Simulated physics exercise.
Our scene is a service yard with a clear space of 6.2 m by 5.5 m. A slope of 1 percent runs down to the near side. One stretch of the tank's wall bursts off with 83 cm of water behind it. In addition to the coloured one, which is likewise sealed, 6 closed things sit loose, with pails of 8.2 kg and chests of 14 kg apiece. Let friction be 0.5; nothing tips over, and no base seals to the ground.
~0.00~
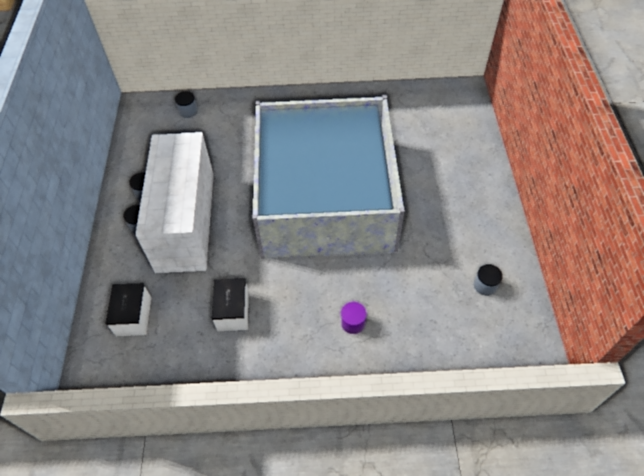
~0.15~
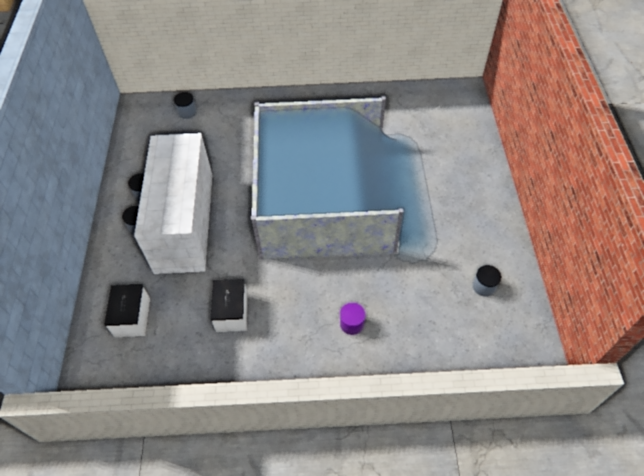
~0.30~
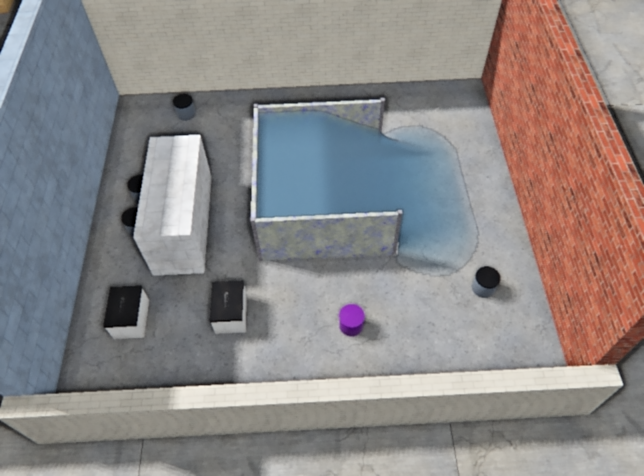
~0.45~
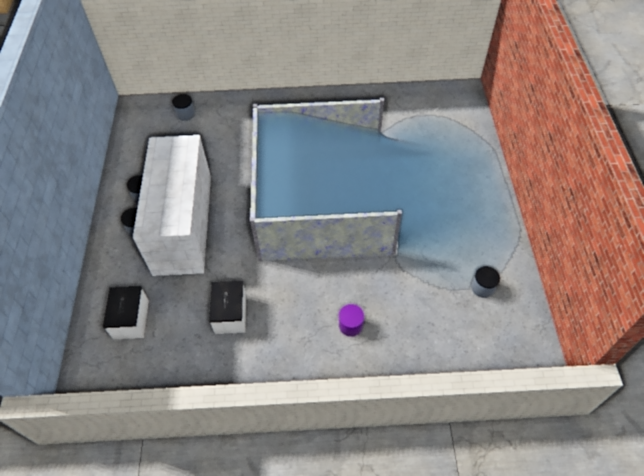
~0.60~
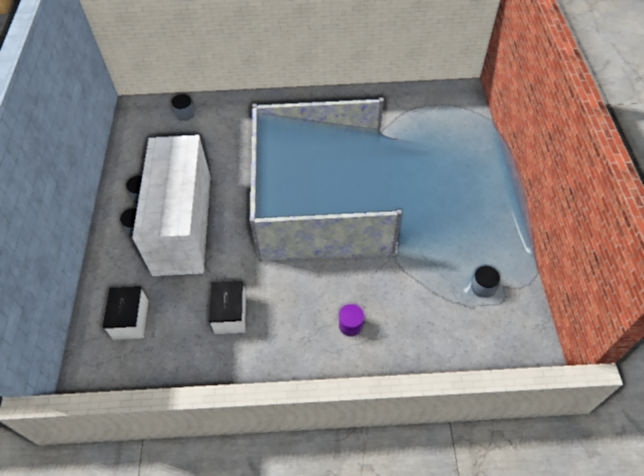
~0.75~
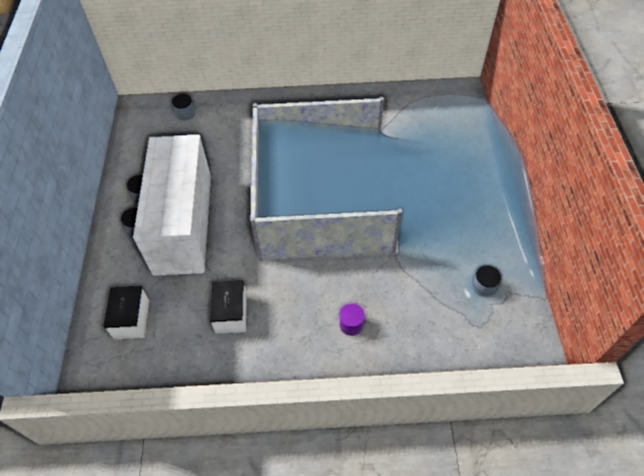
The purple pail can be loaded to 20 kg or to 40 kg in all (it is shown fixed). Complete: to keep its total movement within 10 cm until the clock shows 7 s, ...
To keep it within that, only the larger load will do.
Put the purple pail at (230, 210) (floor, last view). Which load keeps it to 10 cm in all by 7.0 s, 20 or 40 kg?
Going by the scene, the lighter weight suffices.
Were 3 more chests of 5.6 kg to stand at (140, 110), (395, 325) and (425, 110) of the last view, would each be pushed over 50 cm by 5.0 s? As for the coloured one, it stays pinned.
Within it, beyond it, beyond it.
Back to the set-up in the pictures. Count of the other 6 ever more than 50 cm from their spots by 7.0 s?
The count comes to 5.
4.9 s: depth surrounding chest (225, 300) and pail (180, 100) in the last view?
Depths: Near 9 cm, then near 20 cm.
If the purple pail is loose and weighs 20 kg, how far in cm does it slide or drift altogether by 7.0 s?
Path length near 30 cm.
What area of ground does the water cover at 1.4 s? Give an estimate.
About 13 m2 is covered.
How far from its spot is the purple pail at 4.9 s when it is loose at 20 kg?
30 cm.
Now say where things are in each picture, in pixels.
In the first frame, the purple pail at (354, 313), on the bottom; 3.7 m2 under water; 0 of 7 have shifted.
In the second frame, the purple pail at (353, 314), on the bottom; water covers 5.0 m2; 0 of 7 have shifted.
In the third frame, the purple pail at (352, 315), on the bottom; 6.6 m2 under water; 0 of 7 have shifted.
In the fourth frame, the purple pail at (351, 315) rests on the ground; water covers 8.7 m2; 0 of 7 have shifted.
In the fifth frame, the purple pail at (351, 315) rests on the ground; 9.9 m2 under water; 0 of 7 have shifted.
In the sixth frame, the purple pail at (352, 314), on the bottom; water covers 10.6 m2; 0 of 7 have shifted.
After 1.4 s the purple pail would be 0 cm from its start with 20 kg and 0 cm from its start with 40 kg; 0 cm of water round it then.
After 3.1 s the purple pail would be 5 cm from its start with 20 kg and 0 cm from its start with 40 kg; 10 cm of water round it then.
After 4.9 s the purple pail would be 32 cm from its start with 20 kg and 0 cm from its start with 40 kg; 8 cm of water round it then.
After 7.0 s the purple pail would be 32 cm from its start with 20 kg and 0 cm from its start with 40 kg; 6 cm of water round it then.
